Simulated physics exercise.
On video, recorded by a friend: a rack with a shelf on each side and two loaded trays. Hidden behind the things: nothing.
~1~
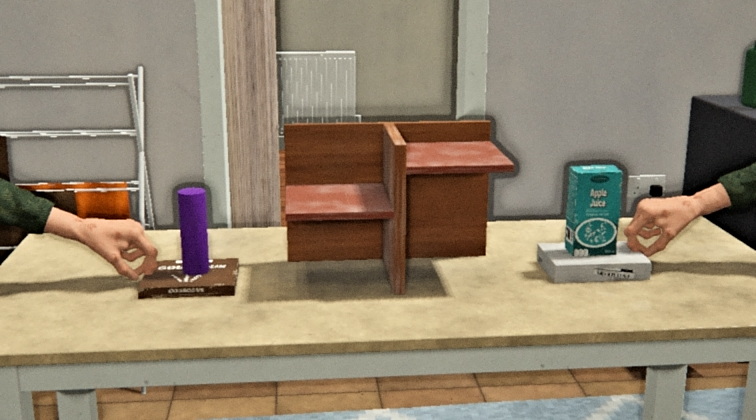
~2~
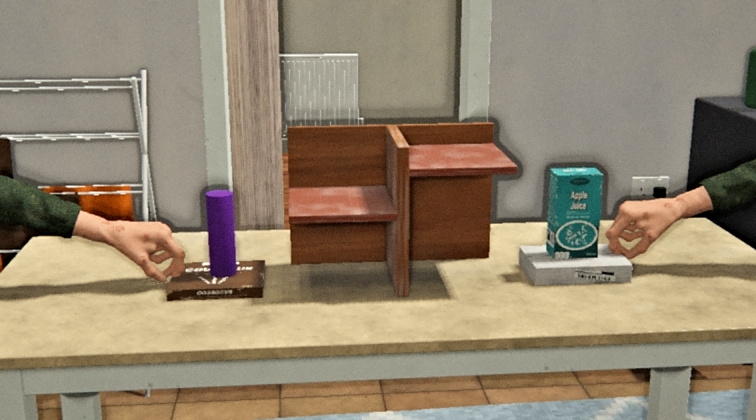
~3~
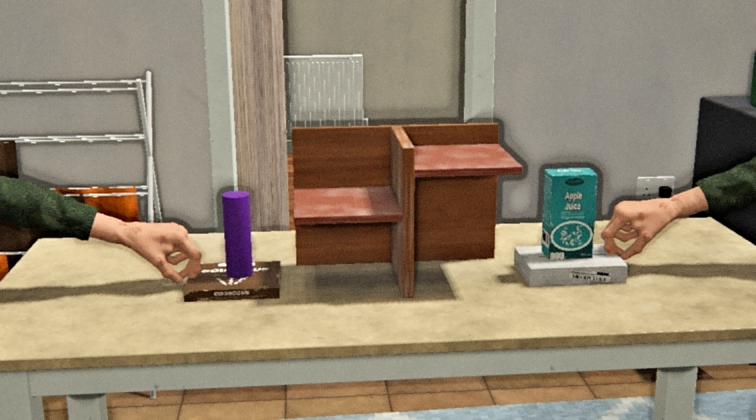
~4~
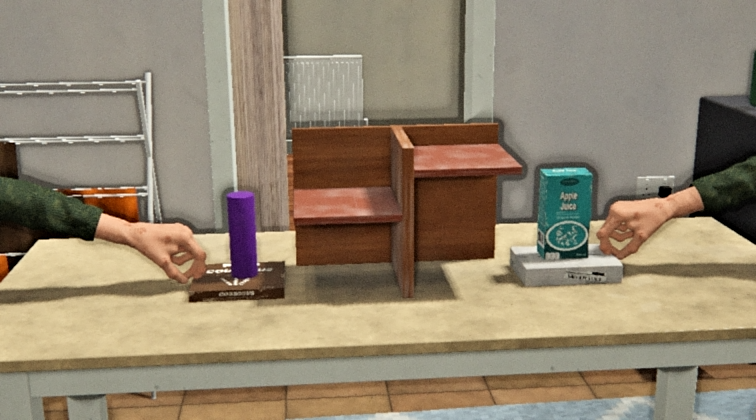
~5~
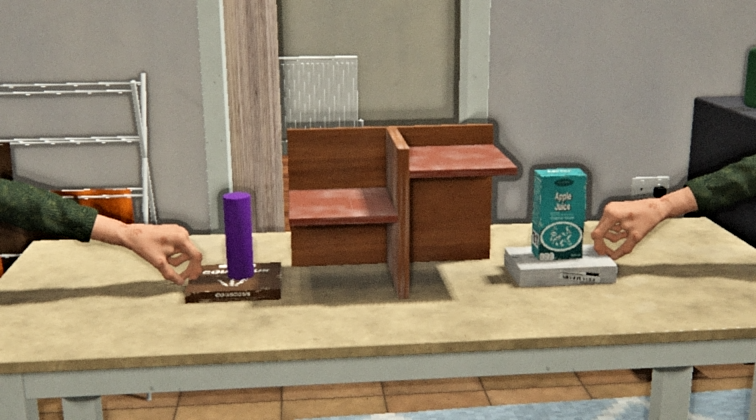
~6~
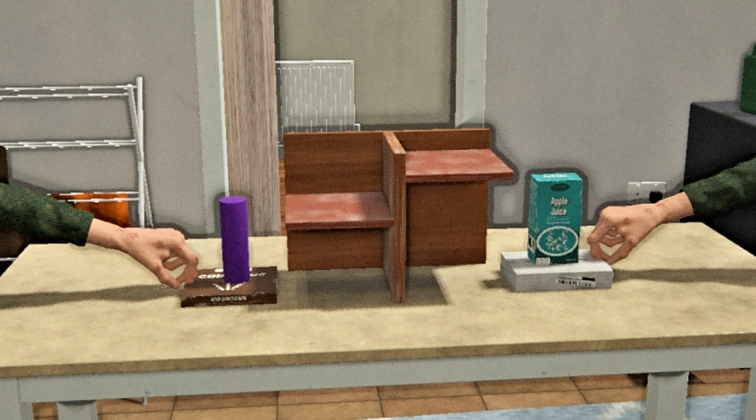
A purple candle on a brown packet and a turquoise carton on a white box slid slightly inward, pushed by hands on either side of a wooden rack, then barely moved.
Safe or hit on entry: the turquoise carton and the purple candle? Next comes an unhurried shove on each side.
Turquoise carton - safe. Purple candle - hit.
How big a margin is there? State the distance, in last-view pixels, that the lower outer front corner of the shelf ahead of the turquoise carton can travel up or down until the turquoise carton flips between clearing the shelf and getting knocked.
About 12 pixels, down.
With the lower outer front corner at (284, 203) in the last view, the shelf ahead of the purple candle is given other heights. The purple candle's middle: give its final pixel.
(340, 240), roughly.
Then, 1.30 s on from there, turquoise carton riding along near (504, 221); purple candle turned 12° from its first pose near (277, 237).
Then, 1.78 s on from there, turquoise carton riding along near (481, 222); purple candle turned 60° from its first pose near (267, 248).
In the end, the turquoise carton rides in untouched, near (449, 223); the purple candle gets scraped off its spot, near (265, 270).
